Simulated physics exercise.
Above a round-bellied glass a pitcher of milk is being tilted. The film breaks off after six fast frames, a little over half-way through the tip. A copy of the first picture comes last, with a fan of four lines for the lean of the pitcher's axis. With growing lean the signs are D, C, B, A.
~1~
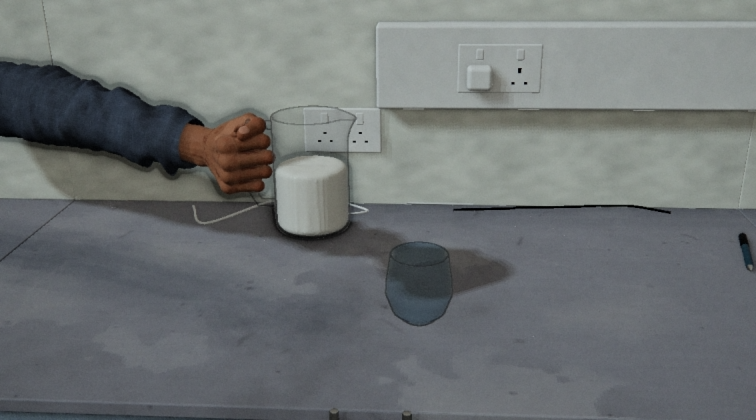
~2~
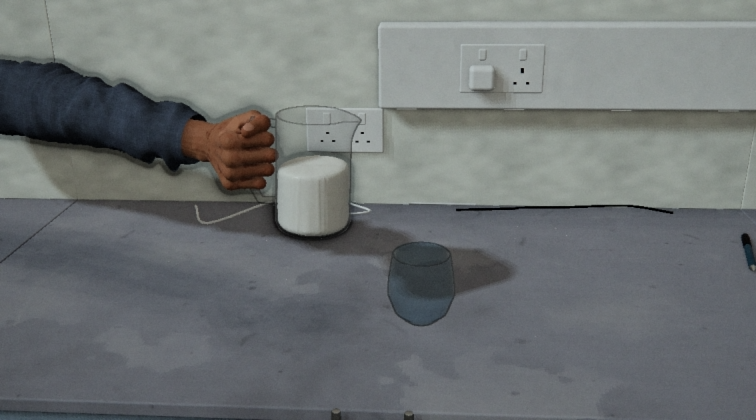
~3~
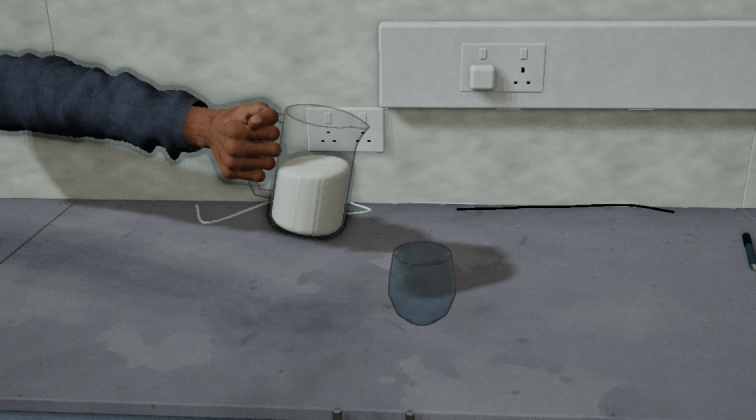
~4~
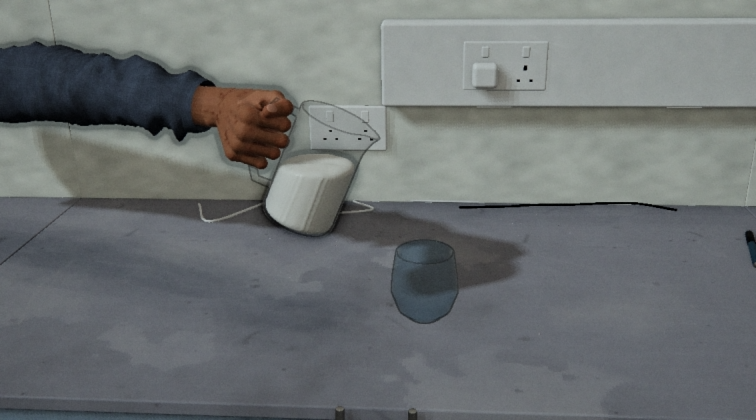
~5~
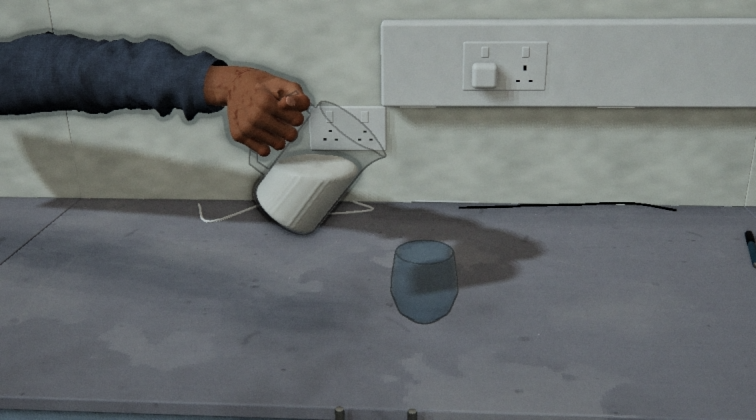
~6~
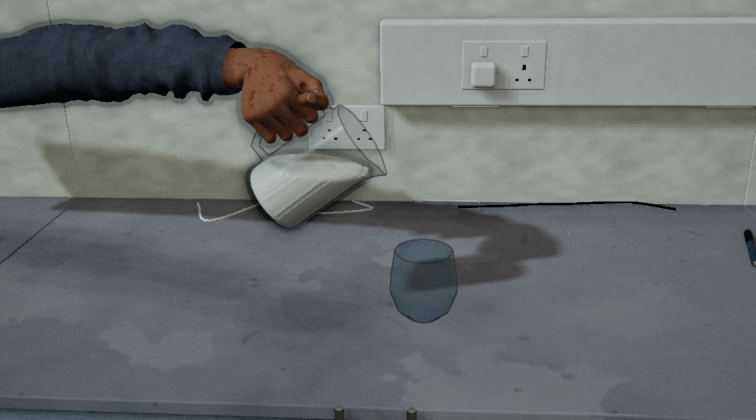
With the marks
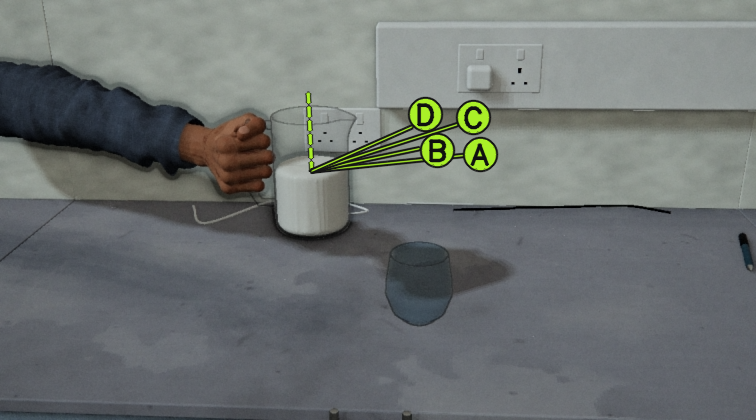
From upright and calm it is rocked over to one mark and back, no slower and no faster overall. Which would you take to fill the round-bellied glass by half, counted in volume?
Go for B.
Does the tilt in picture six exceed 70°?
No, it does not.
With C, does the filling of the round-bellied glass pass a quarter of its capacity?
Yes, clearly.
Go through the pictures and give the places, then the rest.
Upright, lip at (355, 118); rim of the round-bellied glass round (419, 253); nothing has left yet, in the first picture.
Tipped about 3°, lip at (360, 120); nothing has left yet, in the second picture.
Tipped about 11°, lip at (368, 127); nothing has left yet, in the third picture.
Tipped about 23°, lip at (379, 137); nothing has left yet, in the fourth picture.
Tipped about 38°, lip at (385, 155); nothing has left yet, in the fifth picture.
Tipped about 54°, lip at (386, 173); nothing has left yet, in the sixth picture.
On the marked copy, A at (463, 155); B at (419, 148); C at (457, 124); D at (411, 127).
With A, the round-bellied glass ends with about 62 % of what it can hold; 5 % of the milk is spilt.
With B, the round-bellied glass ends with about 49 % of what it can hold.
With C, the round-bellied glass ends with about 33 % of what it can hold.
With D, the round-bellied glass ends with about 17 % of what it can hold.
